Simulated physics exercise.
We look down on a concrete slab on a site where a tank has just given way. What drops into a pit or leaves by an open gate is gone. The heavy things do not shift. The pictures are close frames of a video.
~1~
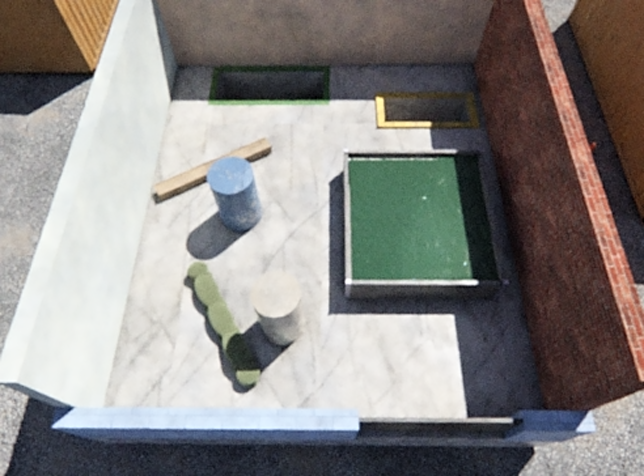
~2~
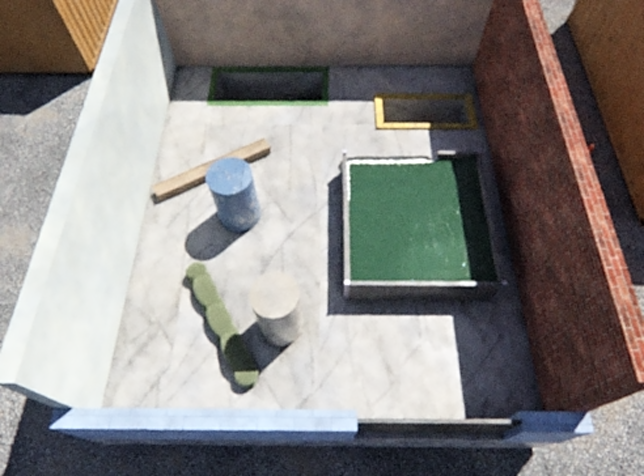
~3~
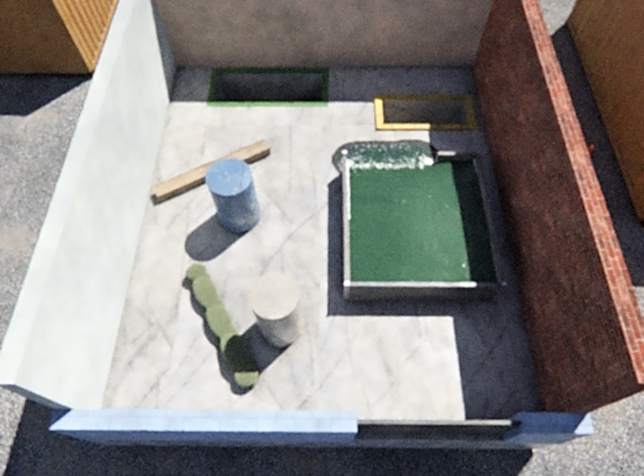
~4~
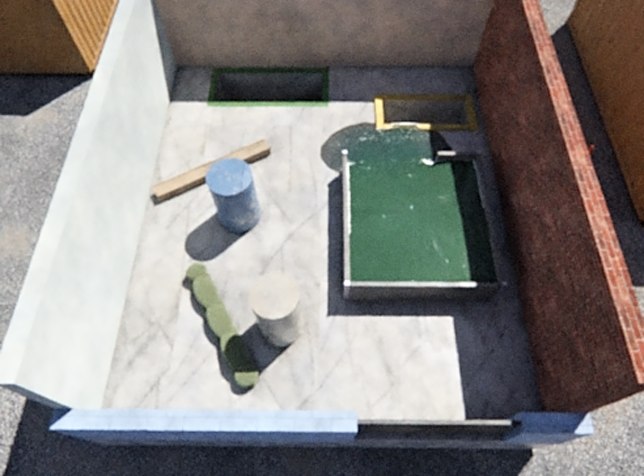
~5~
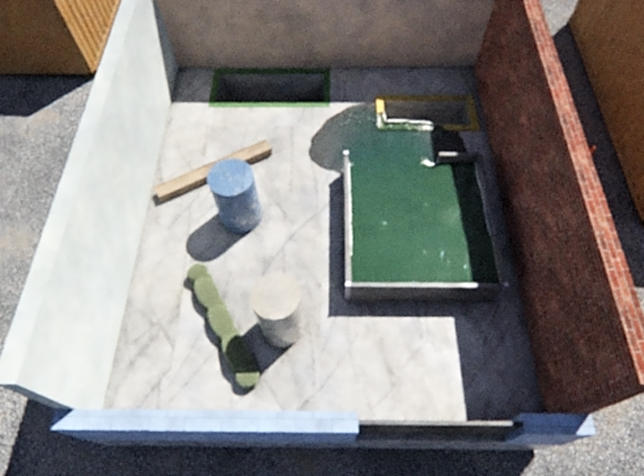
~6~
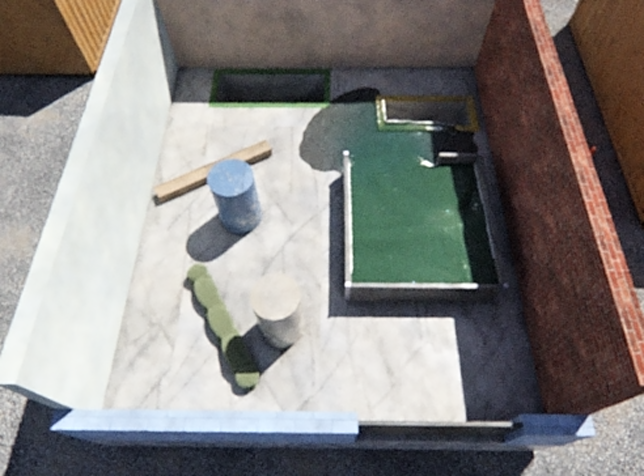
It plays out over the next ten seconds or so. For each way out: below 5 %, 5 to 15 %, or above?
One by one: The gate takes less than 5 %; the yellow pit takes more than 15 %; the green pit takes more than 15 %.
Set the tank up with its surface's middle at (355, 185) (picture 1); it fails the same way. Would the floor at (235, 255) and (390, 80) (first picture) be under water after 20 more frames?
In turn: No water, under water.
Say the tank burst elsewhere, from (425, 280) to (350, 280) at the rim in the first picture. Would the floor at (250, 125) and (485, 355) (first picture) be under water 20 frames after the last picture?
In turn: Clear, wet.
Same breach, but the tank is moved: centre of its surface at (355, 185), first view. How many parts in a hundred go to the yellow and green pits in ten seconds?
Roughly, in per cent: Yellow 8, green 60.
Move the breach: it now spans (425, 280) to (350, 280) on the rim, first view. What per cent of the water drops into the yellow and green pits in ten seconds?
Roughly, in per cent: Yellow 4, green 2.
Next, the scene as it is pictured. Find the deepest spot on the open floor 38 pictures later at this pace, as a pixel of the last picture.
Close to (394, 138).
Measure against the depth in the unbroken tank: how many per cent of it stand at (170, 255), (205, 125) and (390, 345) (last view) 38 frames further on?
About 0, 2 and 0 per cent.
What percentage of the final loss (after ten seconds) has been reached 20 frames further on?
I make it 55 per cent.
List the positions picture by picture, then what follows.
In the first picture, still water in the tank at (419, 214).
In the second picture, water pours out on the tank's far side and has run to a hidden place.
In the third picture, water pours out on the tank's far side and has run to (341, 152).
In the fourth picture, water pours out on the tank's far side and has run to (344, 131).
In the fifth picture, the front is at (357, 109), out from the gap on the tank's far side.
In the sixth picture, the front is at (363, 91), out from the gap on the tank's far side.
A moment on, water covers 15 % of the floor; the gate 0 %, the yellow pit 7 %, the green pit 1 %.
Next, water covers 20 % of the floor; the gate 0 %, the yellow pit 13 %, the green pit 6 %.
Then, water covers 25 % of the floor; the gate 0 %, the yellow pit 20 %, the green pit 17 %.
Later, water covers 30 % of the floor; the gate 0 %, the yellow pit 27 %, the green pit 27 %.
In the end, water covers 35 % of the floor; the gate 0 %, the yellow pit 30 %, the green pit 36 %.
